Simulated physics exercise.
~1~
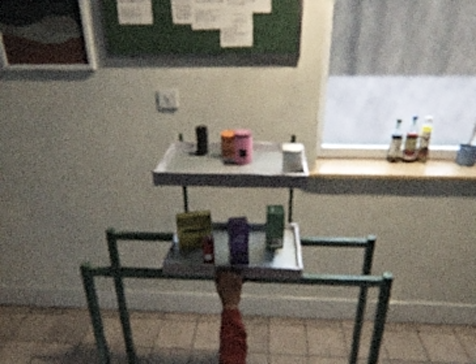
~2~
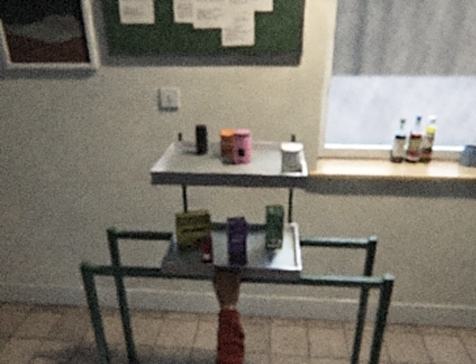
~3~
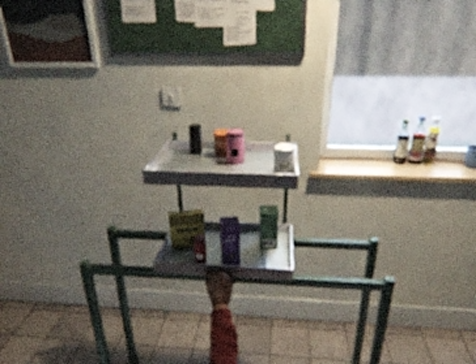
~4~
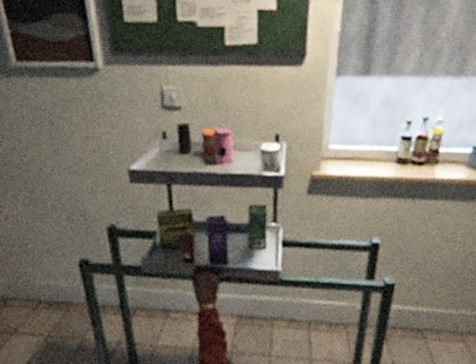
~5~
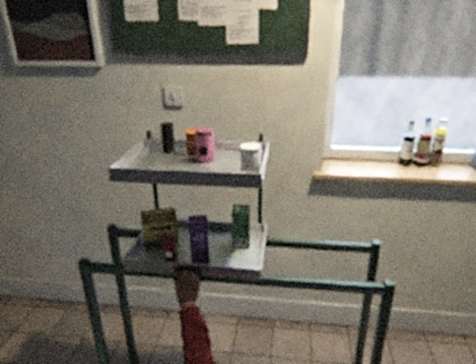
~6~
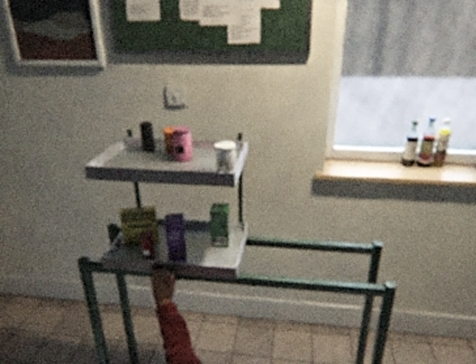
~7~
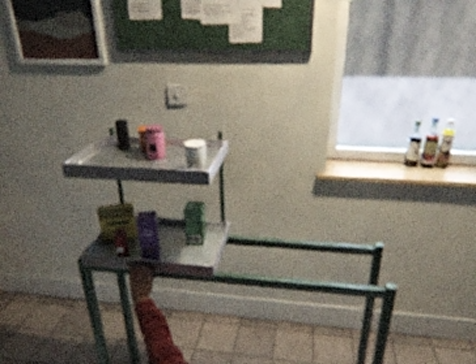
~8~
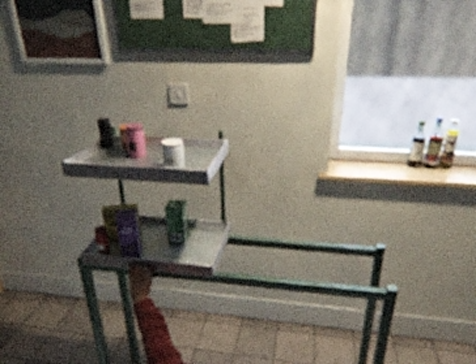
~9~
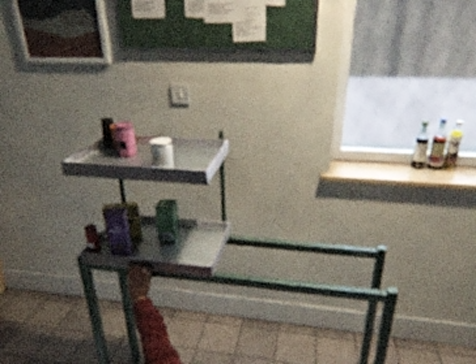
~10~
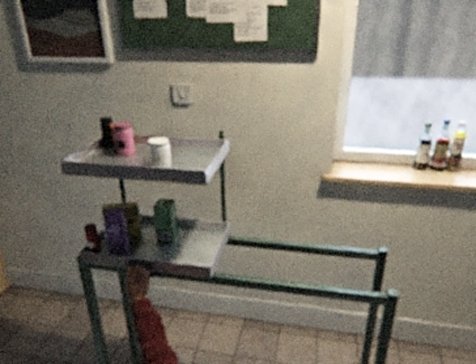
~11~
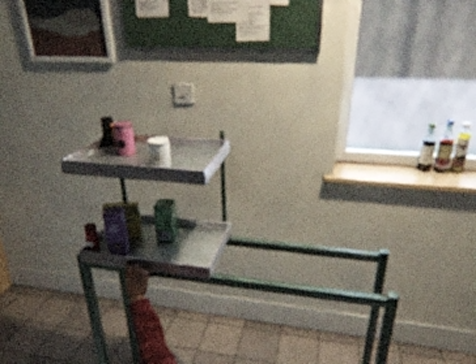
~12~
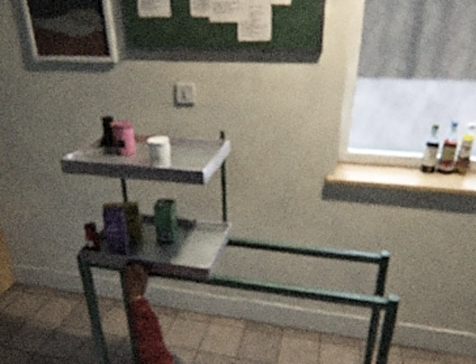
In this clip, a red-sleeved hand slides a two-tier shelf of small cartons, jars and tins leftward along a green frame until it stops at the left end, where several items shift further left on the trays and remain upright.
